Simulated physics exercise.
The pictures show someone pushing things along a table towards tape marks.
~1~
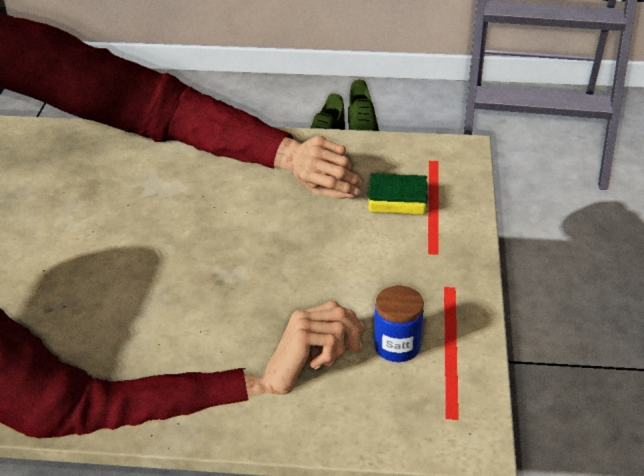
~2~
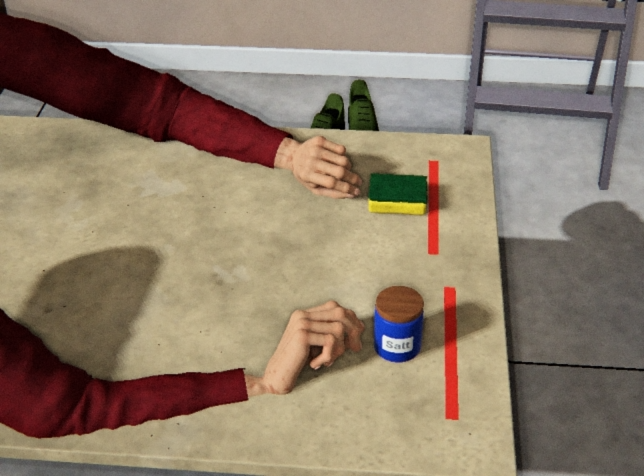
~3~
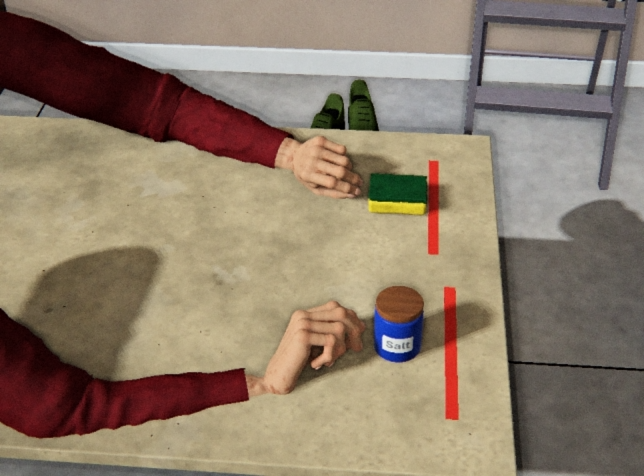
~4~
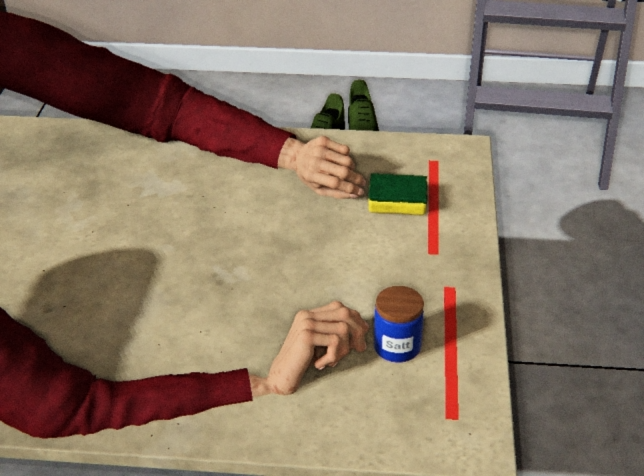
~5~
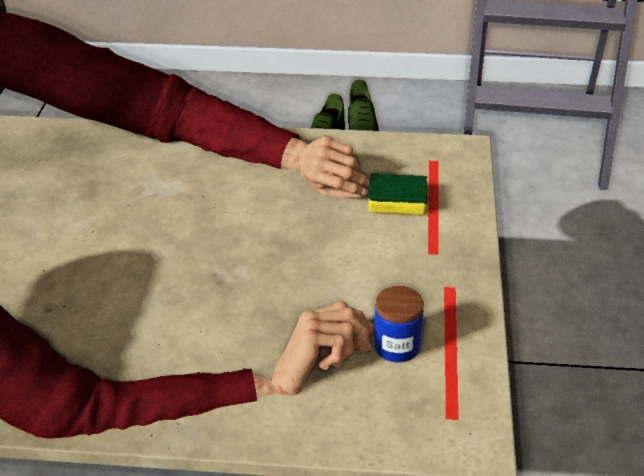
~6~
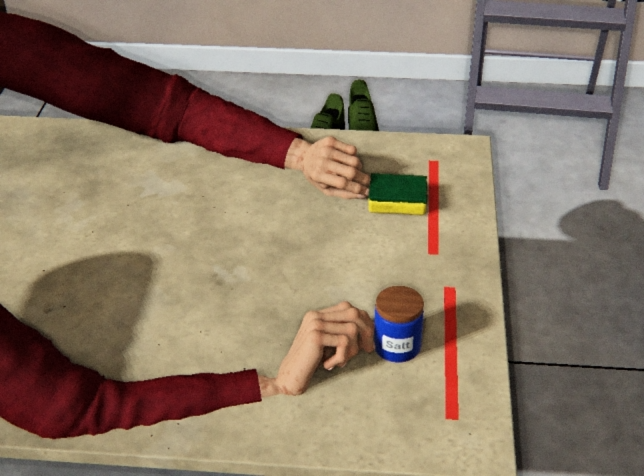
Two hands in dark red sleeves edging slightly right towards a yellow sponge and a blue salt jar, which stay still.
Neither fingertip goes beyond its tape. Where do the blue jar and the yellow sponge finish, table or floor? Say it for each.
Outcome: The blue jar remains on top; the yellow sponge remains on top.
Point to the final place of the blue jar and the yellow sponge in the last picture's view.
First (484, 329), then (469, 198).
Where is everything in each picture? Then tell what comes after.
In the first picture, blue jar (399, 324); yellow sponge (398, 195).
In the second picture, yellow sponge (398, 195).
In the third picture, blue jar (399, 324).
In the fourth picture, yellow sponge (398, 195).
In the fifth picture, blue jar (399, 324).
In the sixth picture, blue jar (399, 324); yellow sponge (398, 195).
Then, 0.70 s later than the last frame, blue jar shifted about its own width near (434, 326); yellow sponge shifted a little near (427, 196).
When it is over, the blue jar is still on the table, near (484, 329); the yellow sponge is still on the table, near (469, 198).
